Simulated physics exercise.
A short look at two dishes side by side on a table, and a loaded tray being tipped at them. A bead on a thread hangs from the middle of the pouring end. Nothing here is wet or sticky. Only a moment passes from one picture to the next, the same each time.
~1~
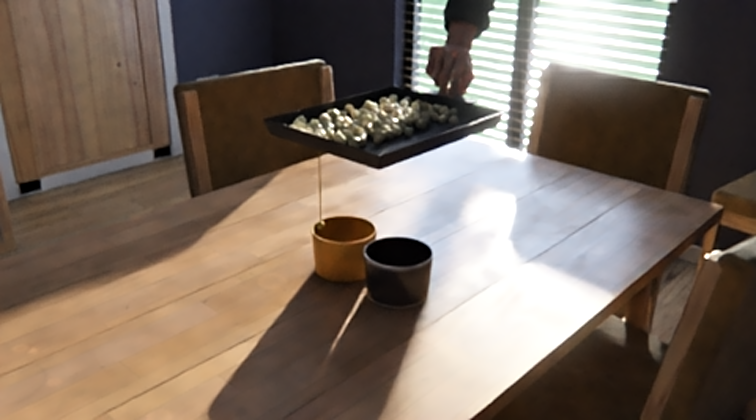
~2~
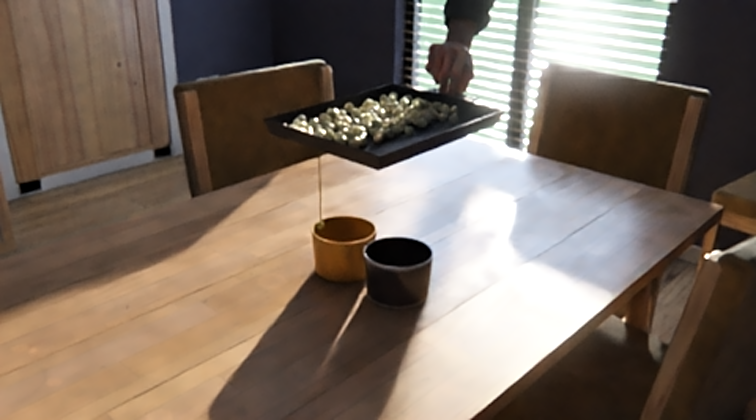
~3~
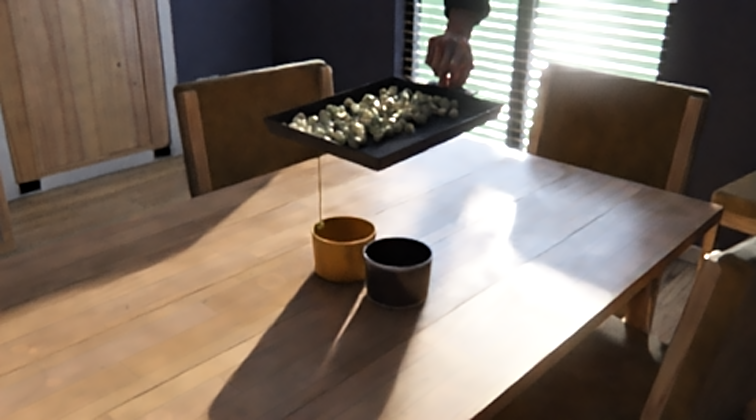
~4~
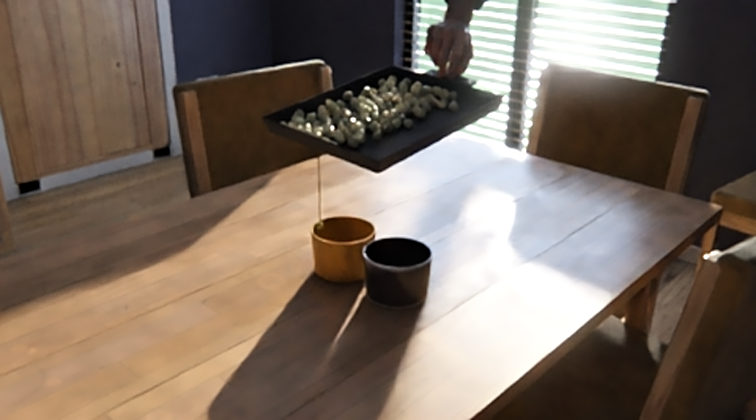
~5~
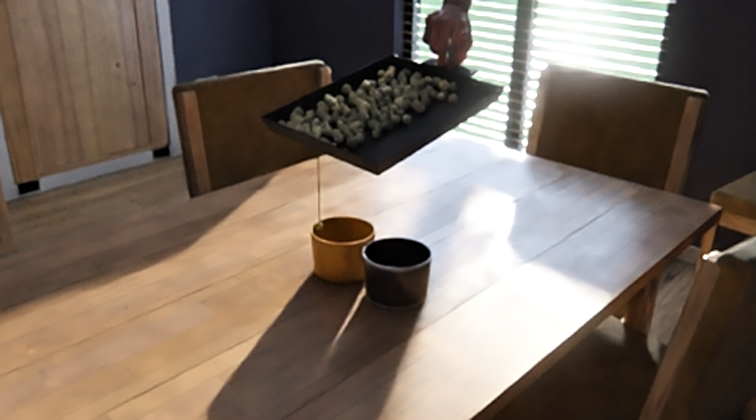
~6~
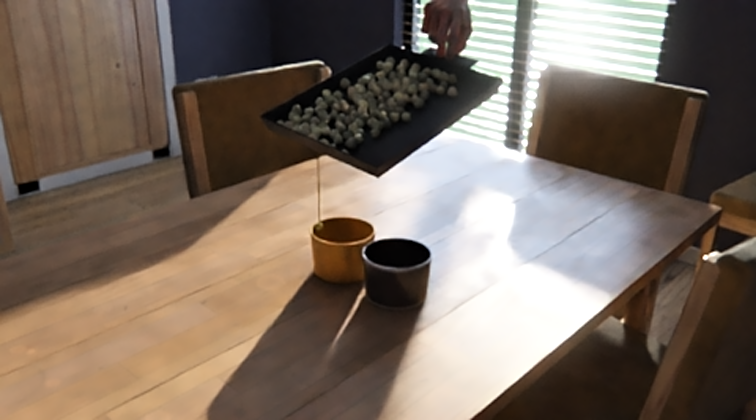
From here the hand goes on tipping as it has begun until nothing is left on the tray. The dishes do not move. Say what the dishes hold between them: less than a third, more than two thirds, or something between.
They take less than a third between them.
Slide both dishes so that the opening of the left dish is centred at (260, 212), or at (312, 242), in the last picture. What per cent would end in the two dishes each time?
Roughly 0 per cent, and 60 per cent.
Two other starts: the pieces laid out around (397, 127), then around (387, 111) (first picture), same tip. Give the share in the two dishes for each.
Near 0 % and 0 %.
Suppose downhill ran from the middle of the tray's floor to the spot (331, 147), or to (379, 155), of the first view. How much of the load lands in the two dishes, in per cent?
Roughly 0 per cent, and 40 per cent.
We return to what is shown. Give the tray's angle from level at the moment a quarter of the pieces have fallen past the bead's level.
At about 85°.
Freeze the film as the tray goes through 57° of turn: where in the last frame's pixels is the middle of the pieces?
Roughly at (348, 122).
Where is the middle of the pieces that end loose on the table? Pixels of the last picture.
At about (322, 323).
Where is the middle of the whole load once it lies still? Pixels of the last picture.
Roughly at (325, 323).
Soon, tray tipped steeply; nearly all on the tray; a stray few in the air.
A while on, tray tipped right over; about a quarter on the tray; about half outside both; about a quarter in the air.
Towards the end, tray tipped past a quarter turn; a stray few in the right dish; nearly all outside both.
Finally, tray tipped past a quarter turn; a stray few in the right dish; none in the left dish; nearly all outside both.
